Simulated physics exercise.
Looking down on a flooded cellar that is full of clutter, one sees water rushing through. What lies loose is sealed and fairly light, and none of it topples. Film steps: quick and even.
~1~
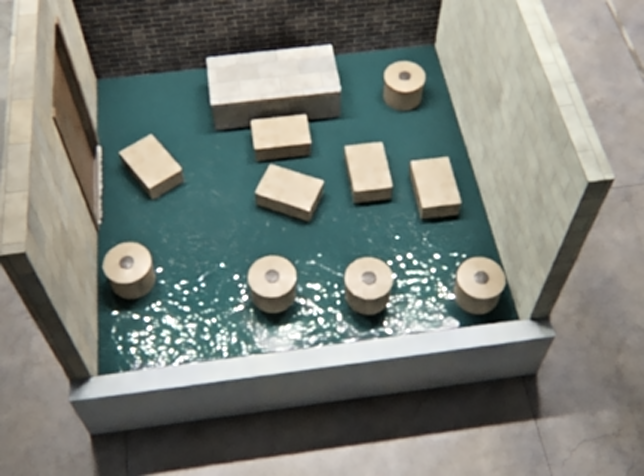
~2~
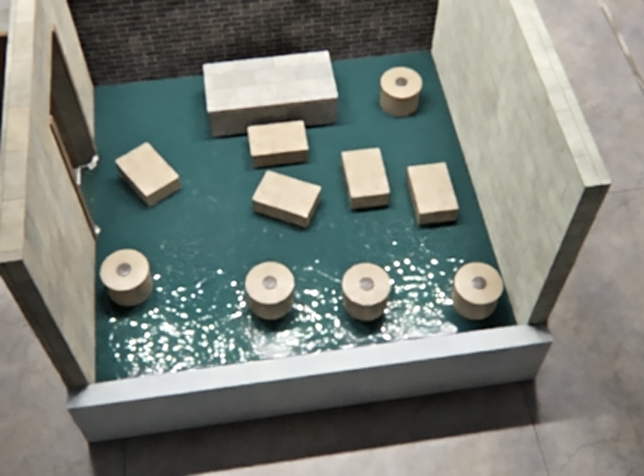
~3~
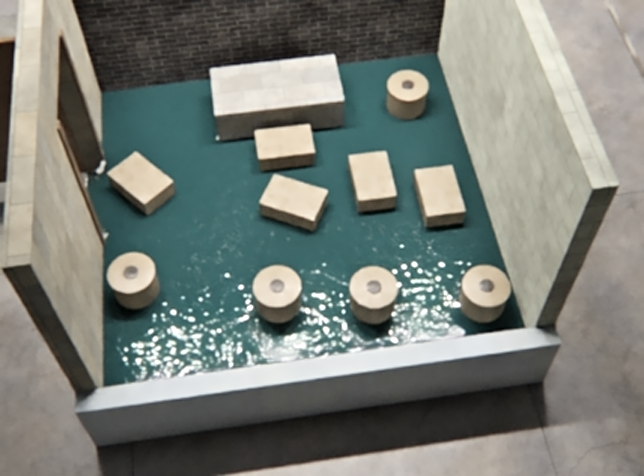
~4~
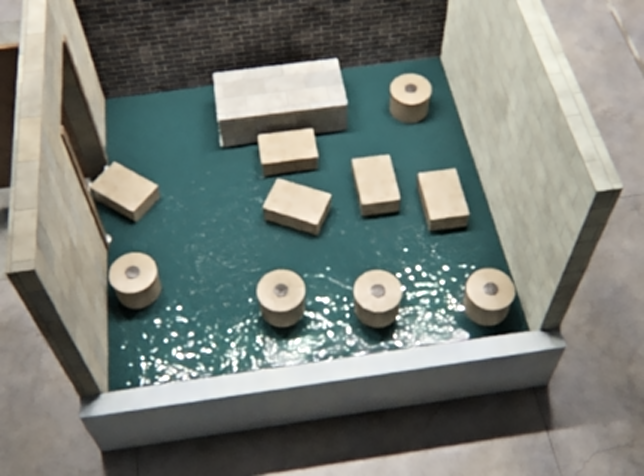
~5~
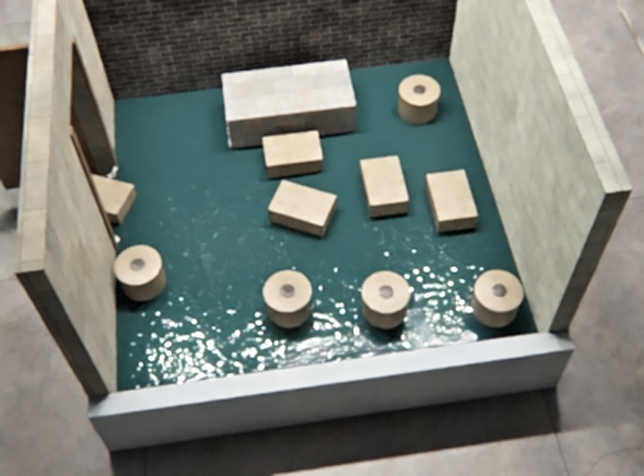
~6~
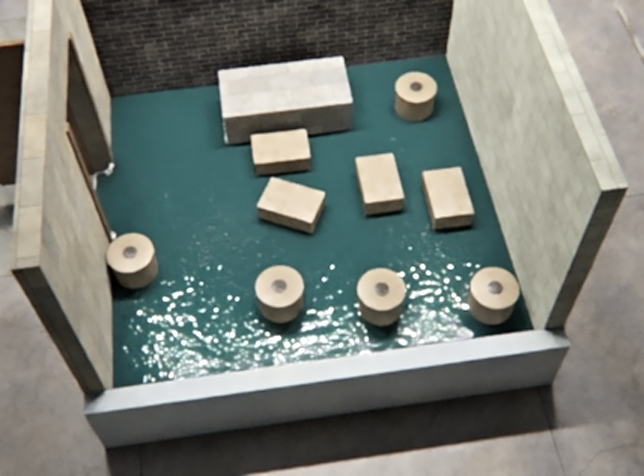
A flooded cellar with green water, pale side walls, a dark brick back wall and a low white front wall is seen from above at an angle. A long whitish block floats at the back, with small tan crates below it and round tan tubs mostly along the glinting front. The leftmost crate drifts left out through the wall opening and disappears, other pieces shift slightly, and the view wobbles.
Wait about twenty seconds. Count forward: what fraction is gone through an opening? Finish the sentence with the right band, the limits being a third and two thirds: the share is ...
The share is from a third to two thirds.
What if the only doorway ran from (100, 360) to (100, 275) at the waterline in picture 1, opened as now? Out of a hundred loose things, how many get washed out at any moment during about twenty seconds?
That comes out at 50 in a hundred.
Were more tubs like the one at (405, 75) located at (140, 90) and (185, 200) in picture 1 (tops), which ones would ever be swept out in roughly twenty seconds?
Result, in listed order: Exits / exits.
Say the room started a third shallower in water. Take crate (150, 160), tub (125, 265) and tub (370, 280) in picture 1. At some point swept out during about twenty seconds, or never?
As listed: Escaped, escaped, remained.
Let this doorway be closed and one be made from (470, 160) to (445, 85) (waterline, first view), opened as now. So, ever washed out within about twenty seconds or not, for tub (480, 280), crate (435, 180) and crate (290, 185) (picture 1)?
In sequence - departs, departs, departs.
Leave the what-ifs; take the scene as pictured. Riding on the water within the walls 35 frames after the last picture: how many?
5 of them.
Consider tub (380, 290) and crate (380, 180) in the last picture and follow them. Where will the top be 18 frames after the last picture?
My guess is close to (324, 289), then close to (304, 181).
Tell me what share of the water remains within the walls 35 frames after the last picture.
Roughly 52 in a hundred.
A moment on, 1 of 10 are out; 9 afloat.
Next, 4 of 10 are out; 6 afloat.
Later, 5 of 10 are out; 5 afloat.
In the end, 6 of 10 are out; 3 afloat.
